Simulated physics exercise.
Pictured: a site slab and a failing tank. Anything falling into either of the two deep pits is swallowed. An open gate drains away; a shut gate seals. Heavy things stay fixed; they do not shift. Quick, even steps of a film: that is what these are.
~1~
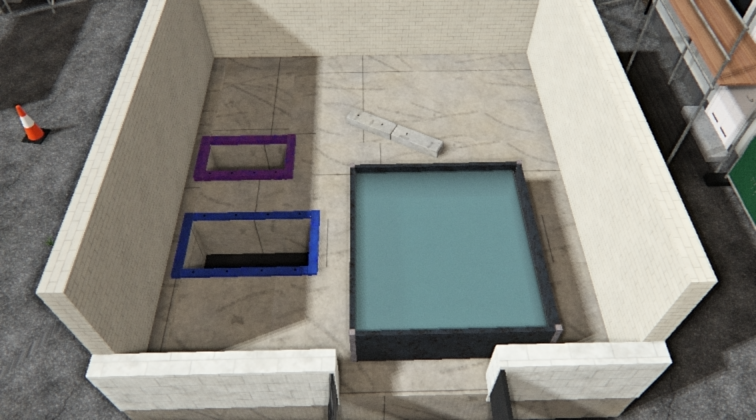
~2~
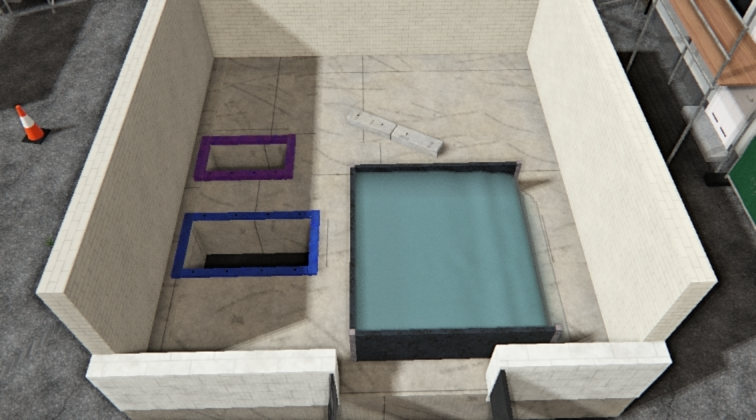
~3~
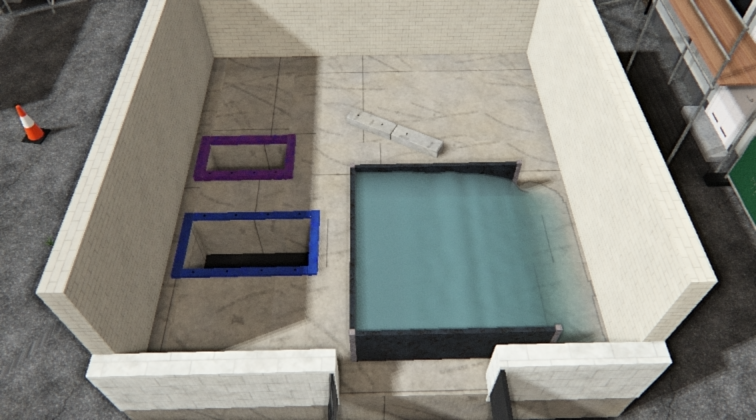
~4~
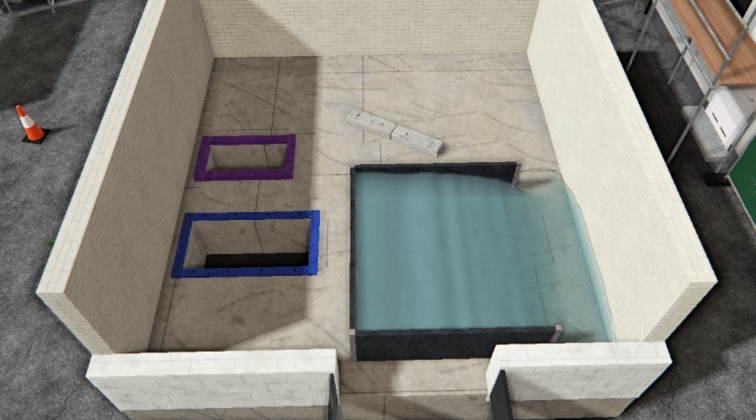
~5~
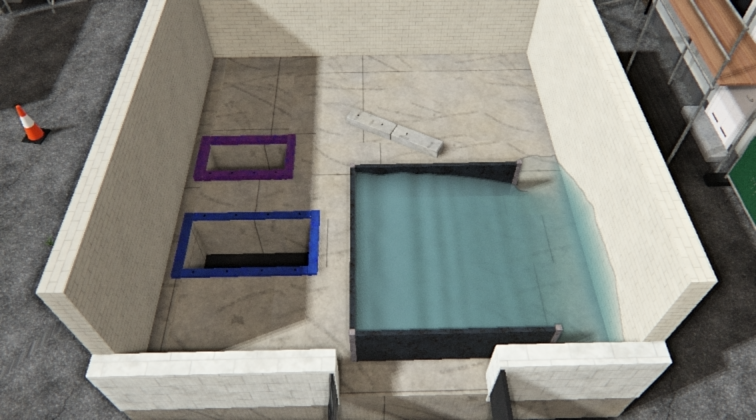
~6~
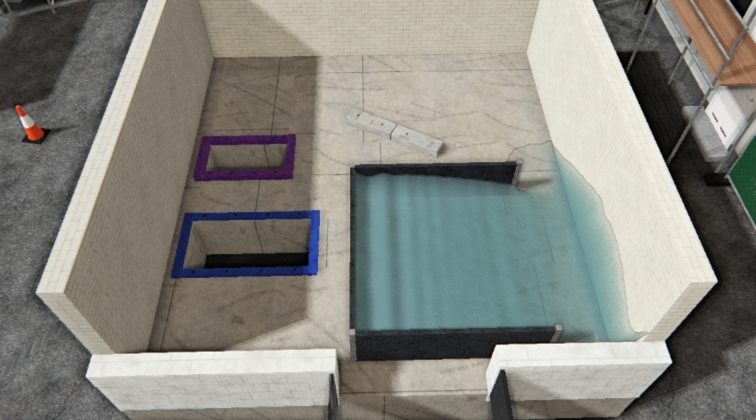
The clip opens on a dark-walled tank of still blue-green water on a stone slab, beside a purple-rimmed and a blue-rimmed opening. The tank's right side gives way and water pours out to the right, then spreads along the pale wall and climbs partway up it.
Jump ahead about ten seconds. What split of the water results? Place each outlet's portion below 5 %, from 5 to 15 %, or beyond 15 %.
In order: As it plays out the gate sits in the middle - five to fifteen per cent; as it plays out the blue pit never reaches five per cent; as it plays out the purple pit never reaches five per cent.
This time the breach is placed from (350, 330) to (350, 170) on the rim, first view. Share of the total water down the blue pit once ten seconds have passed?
Share to the blue pit: 55 in a hundred.
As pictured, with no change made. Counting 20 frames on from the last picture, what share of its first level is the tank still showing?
It works out to roughly 52 percent.
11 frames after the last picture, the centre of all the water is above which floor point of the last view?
I'd mark it close to (491, 252).
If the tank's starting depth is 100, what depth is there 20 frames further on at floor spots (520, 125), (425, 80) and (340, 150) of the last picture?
Taking the places in turn, I get roughly 14, 12 and 0 percent.
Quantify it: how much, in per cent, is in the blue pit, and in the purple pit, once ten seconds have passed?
Roughly 0 %, then roughly 2 %.
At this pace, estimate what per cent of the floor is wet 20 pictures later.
Some 50 in a hundred.
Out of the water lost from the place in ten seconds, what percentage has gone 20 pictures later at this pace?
My reading is near 30 per cent.
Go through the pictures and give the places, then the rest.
In the first picture, still water in the tank at (444, 243).
In the second picture, the front is at a hidden place, out from the gap at (527, 257).
In the third picture, water pours out at (526, 259) and has run to a hidden place.
In the fourth picture, the front is at (562, 178), out from the gap at (526, 260).
In the fifth picture, water pours out at (526, 260) and has run to (557, 160).
In the sixth picture, water pours out at (526, 261) and has run to (553, 146).
A moment on, water covers 15 % of the floor; the gate 0 %, the blue pit 0 %, the purple pit 0 %.
Next, water covers 35 % of the floor; the gate 1 %, the blue pit 0 %, the purple pit 0 %.
Then, water covers 50 % of the floor; the gate 4 %, the blue pit 0 %, the purple pit 0 %.
Later, water covers 70 % of the floor; the gate 6 %, the blue pit 0 %, the purple pit 0 %.
In the end, water covers 95 % of the floor; the gate 9 %, the blue pit 1 %, the purple pit 3 %.
